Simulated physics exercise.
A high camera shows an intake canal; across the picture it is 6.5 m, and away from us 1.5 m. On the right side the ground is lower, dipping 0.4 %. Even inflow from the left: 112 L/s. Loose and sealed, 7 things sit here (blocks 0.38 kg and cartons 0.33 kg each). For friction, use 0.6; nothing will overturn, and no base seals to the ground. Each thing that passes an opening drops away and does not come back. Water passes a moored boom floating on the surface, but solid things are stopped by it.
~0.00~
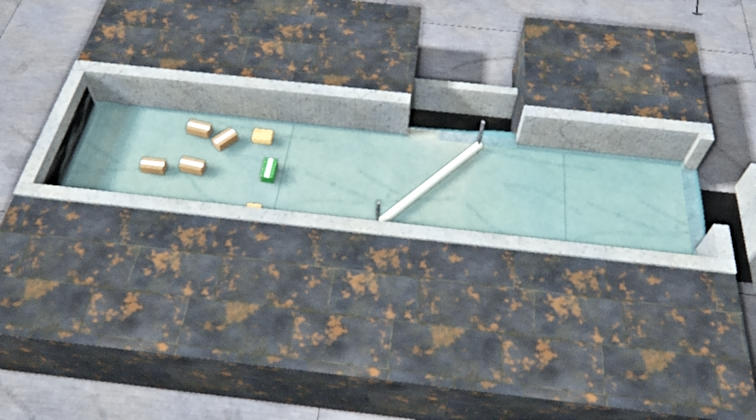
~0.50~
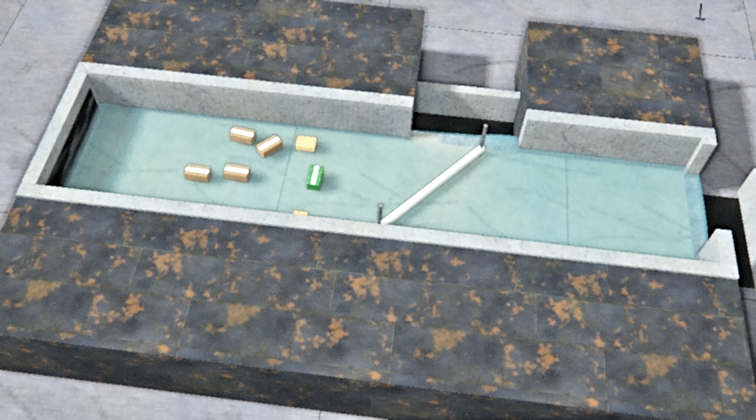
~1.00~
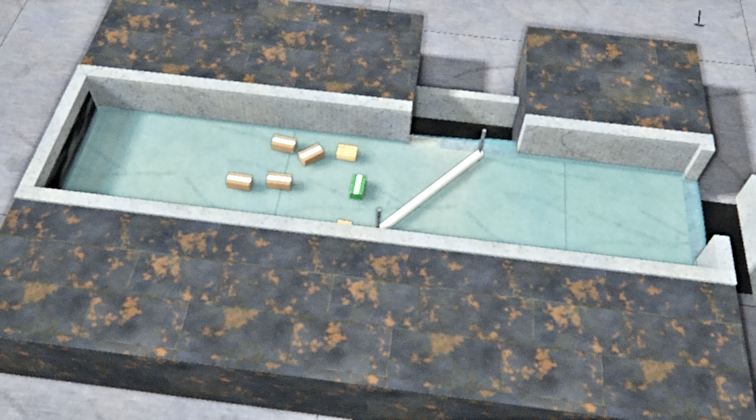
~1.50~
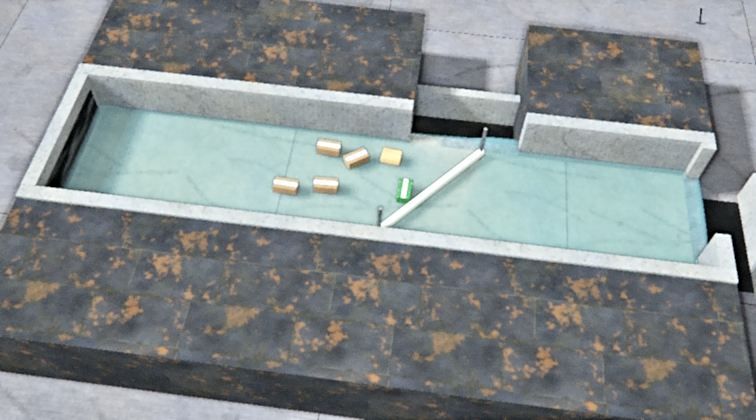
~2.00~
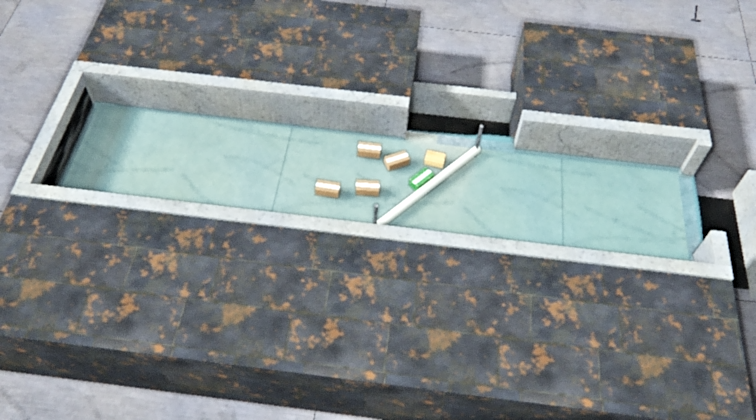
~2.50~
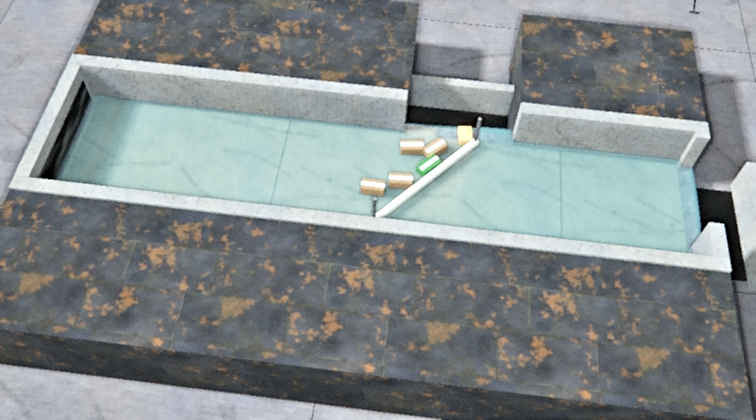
Shallow water in a walled canal carrying tan, yellow and green blocks rightward, then bunching them along a slanted white boom.
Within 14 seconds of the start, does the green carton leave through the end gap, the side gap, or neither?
Side opening.
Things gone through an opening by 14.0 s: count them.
Count at that moment: 7.
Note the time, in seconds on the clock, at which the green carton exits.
4.5 s.
After 3.5 s the green carton is near (451, 148), 2.0 m from its start, afloat; 3 of 7 are out; 4 afloat.
After 6.3 s the green carton has gone out by the side gap; 6 of 7 are out; 1 afloat.
After 10.0 s the green carton has gone out by the side gap; 7 of 7 are out; 0 afloat.
After 14.0 s the green carton has gone out by the side gap; 7 of 7 are out; 0 afloat.
